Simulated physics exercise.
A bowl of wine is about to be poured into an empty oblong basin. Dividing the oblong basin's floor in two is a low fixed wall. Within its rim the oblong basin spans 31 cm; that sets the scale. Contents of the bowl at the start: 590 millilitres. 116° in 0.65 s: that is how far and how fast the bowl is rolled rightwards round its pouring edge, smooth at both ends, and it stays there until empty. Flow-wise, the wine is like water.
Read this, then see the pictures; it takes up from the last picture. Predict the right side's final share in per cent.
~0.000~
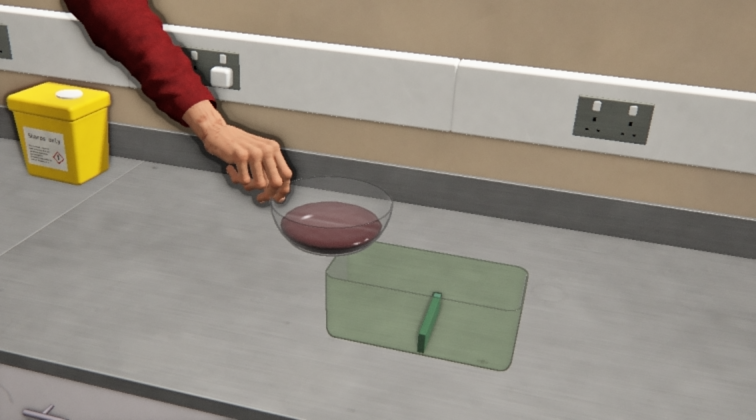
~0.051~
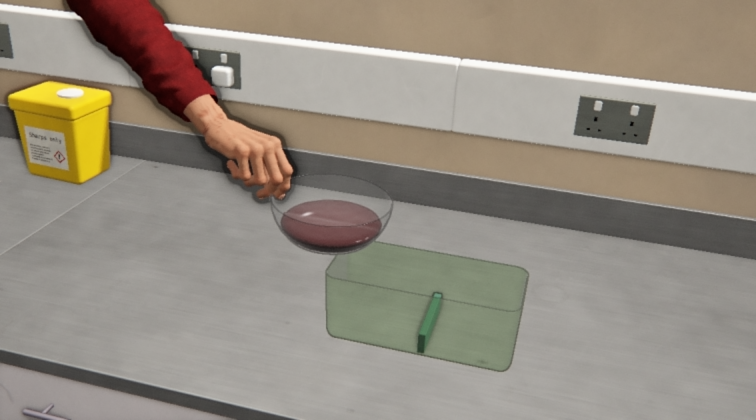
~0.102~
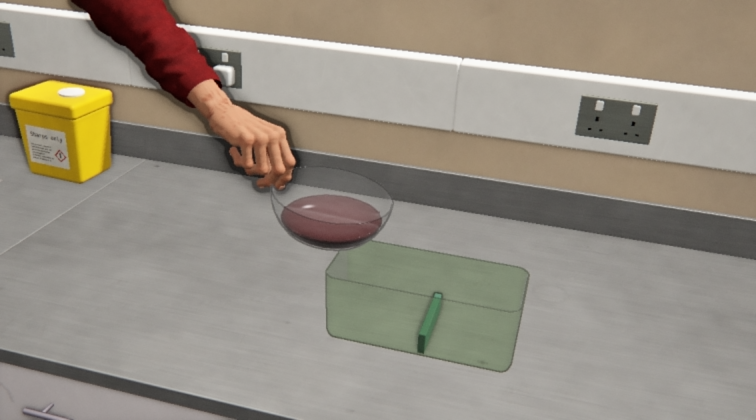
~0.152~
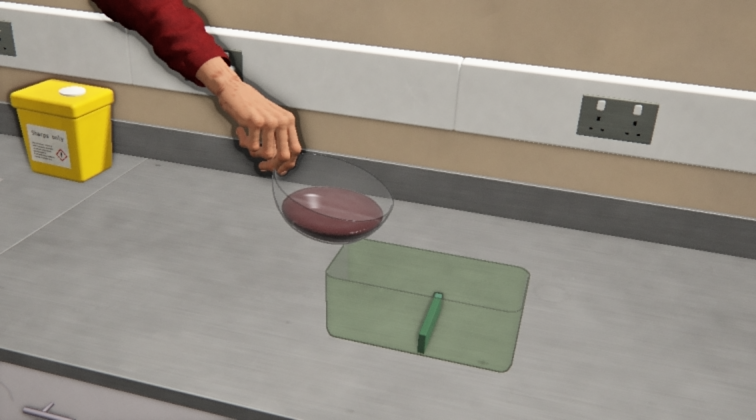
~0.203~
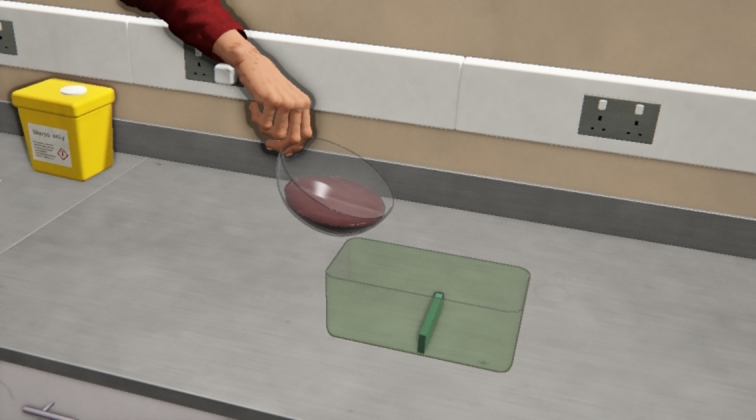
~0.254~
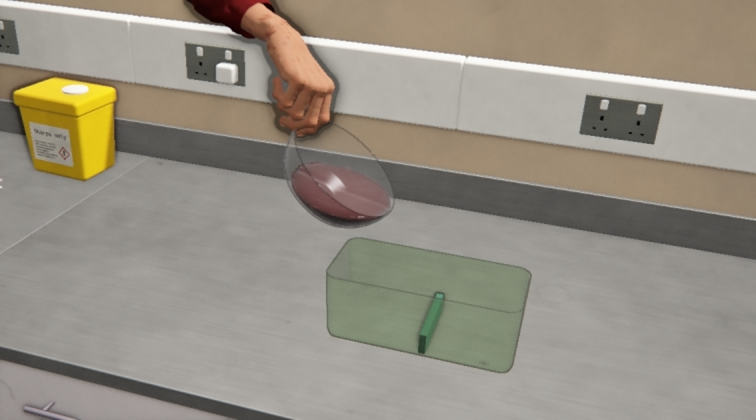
The right side finishes with roughly 60 per cent.
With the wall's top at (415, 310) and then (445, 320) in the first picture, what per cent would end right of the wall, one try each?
65 then 50 %.
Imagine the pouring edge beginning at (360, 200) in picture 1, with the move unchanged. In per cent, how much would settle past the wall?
It would then come to around 45 percent.
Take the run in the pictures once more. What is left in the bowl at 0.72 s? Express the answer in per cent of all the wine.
Some 0 per cent.
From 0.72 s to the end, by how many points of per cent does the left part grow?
I'd say near 20 percent.
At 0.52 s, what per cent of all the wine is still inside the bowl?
12 %.
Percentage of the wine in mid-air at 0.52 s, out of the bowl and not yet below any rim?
Close to 74 per cent, I'd say.
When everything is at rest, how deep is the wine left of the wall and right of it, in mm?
Final levels - left approx 10 mm, right approx 20 mm.
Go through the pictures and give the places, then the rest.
In the first picture, tilt 0°; pouring edge (390, 211); surface from (284, 213) to (382, 230); the oblong basin's rim runs from (336, 257) to (525, 291); the wall's top is at (430, 314).
In the second picture, tilt 2°; pouring edge (391, 211); surface from (284, 211) to (382, 228).
In the third picture, tilt 7°; pouring edge (391, 211); surface from (285, 205) to (382, 224).
In the fourth picture, tilt 15°; pouring edge (391, 211); surface from (286, 196) to (383, 218).
In the fifth picture, tilt 26°; pouring edge (390, 211); surface from (289, 182) to (386, 211).
In the sixth picture, tilt 38°; pouring edge (391, 211); surface from (297, 167) to (387, 204).
By 0.52 s the tilt is 105° and 11 per cent is still to pour, 4 is left of the wall and 11 right of it.
By 0.72 s the tilt is 116° and 0 per cent is still to pour, 11 is left of the wall and 78 right of it.
By 0.93 s the tilt is 116° and 2 per cent is still to pour, 20 is left of the wall and 55 right of it.
By 1.15 s the tilt is 116° and 0 per cent is still to pour, 31 is left of the wall and 60 right of it.
At rest 32 per cent lies left of the wall, 60 right of it and 8 outside.
